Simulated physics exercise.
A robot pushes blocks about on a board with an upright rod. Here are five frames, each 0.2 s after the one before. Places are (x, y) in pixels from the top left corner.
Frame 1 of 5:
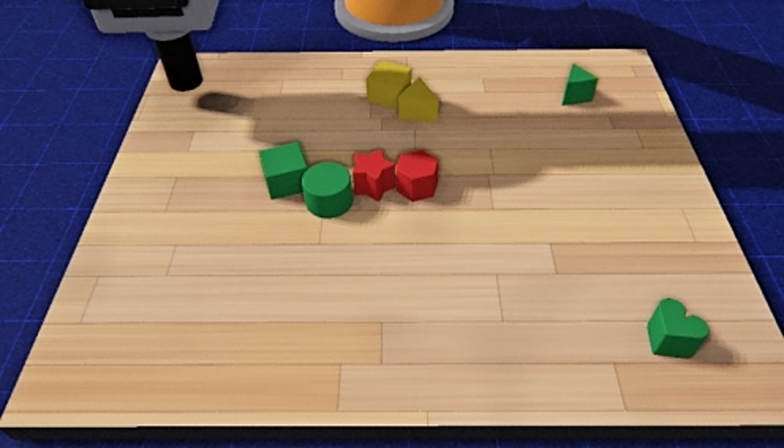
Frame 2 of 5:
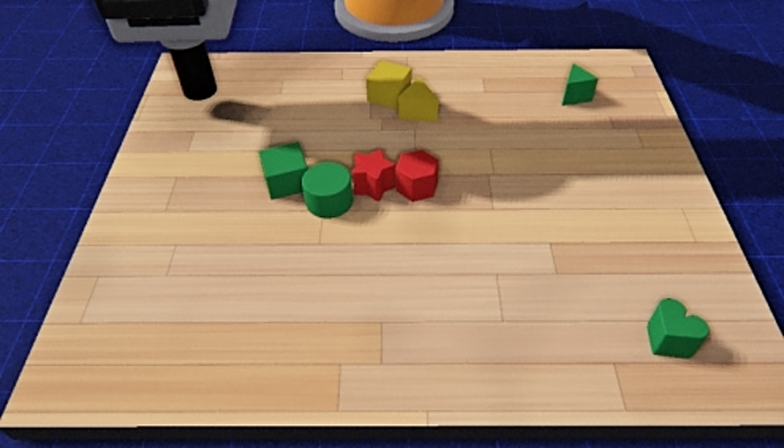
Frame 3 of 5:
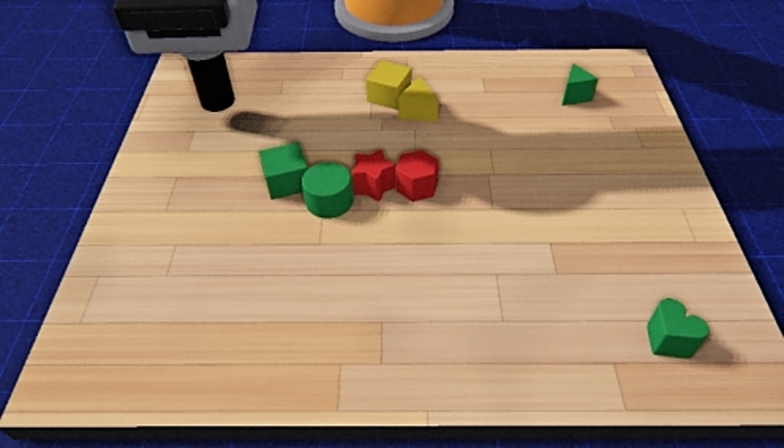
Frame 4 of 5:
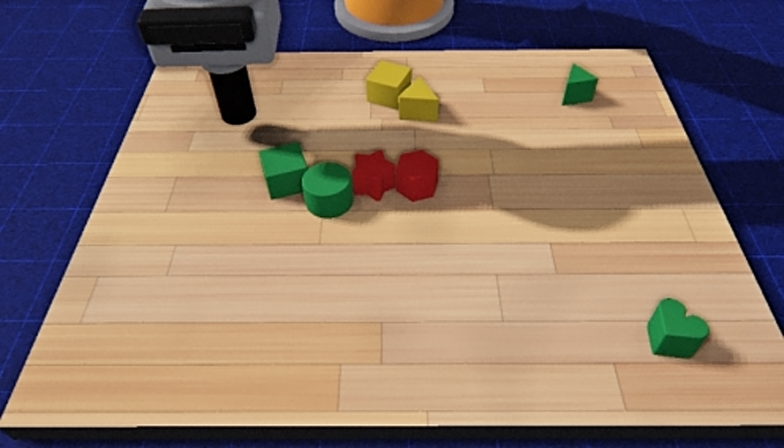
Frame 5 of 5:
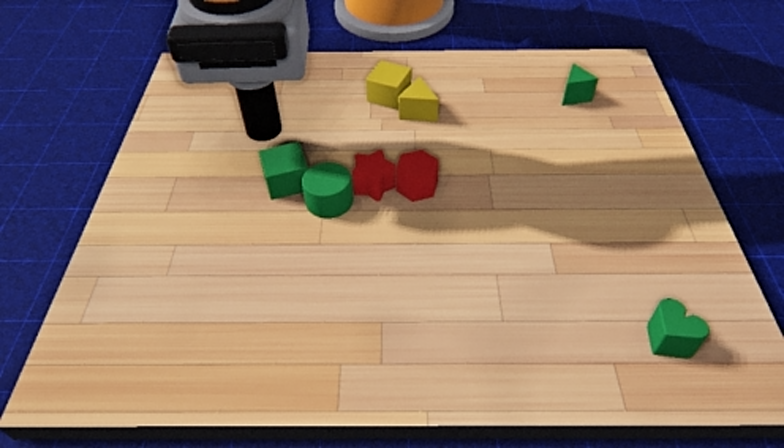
A robot's black rod slid slowly down and to the right from the board's upper left corner, drawing close to the green square piece, while all the green, red and yellow blocks stayed still.
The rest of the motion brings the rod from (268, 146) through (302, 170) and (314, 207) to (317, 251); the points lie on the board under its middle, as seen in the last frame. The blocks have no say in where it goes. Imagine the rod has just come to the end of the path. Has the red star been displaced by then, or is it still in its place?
It is still where it was.
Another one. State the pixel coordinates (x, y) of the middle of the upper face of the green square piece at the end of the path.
The green square piece ends near (267, 212).
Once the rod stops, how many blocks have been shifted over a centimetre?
Moved: 2.
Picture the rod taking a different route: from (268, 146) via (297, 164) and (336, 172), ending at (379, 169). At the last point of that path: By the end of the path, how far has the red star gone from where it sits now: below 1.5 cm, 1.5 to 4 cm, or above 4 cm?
It falls in the 1.5 to 4 cm band.
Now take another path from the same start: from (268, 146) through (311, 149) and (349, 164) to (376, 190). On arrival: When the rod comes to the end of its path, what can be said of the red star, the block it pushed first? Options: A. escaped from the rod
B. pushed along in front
(B)
The first path, step by step. One third of the way, rod (299, 155); green square piece (287, 176), turned 35° clockwise; green cylinder (332, 183).
Two thirds of the way, rod (312, 192); green square piece (273, 204), turned 80° clockwise; green cylinder (348, 202).
At the end, rod (314, 235); green square piece (267, 212), turned 100° clockwise; green cylinder (360, 218); red star unmoved.
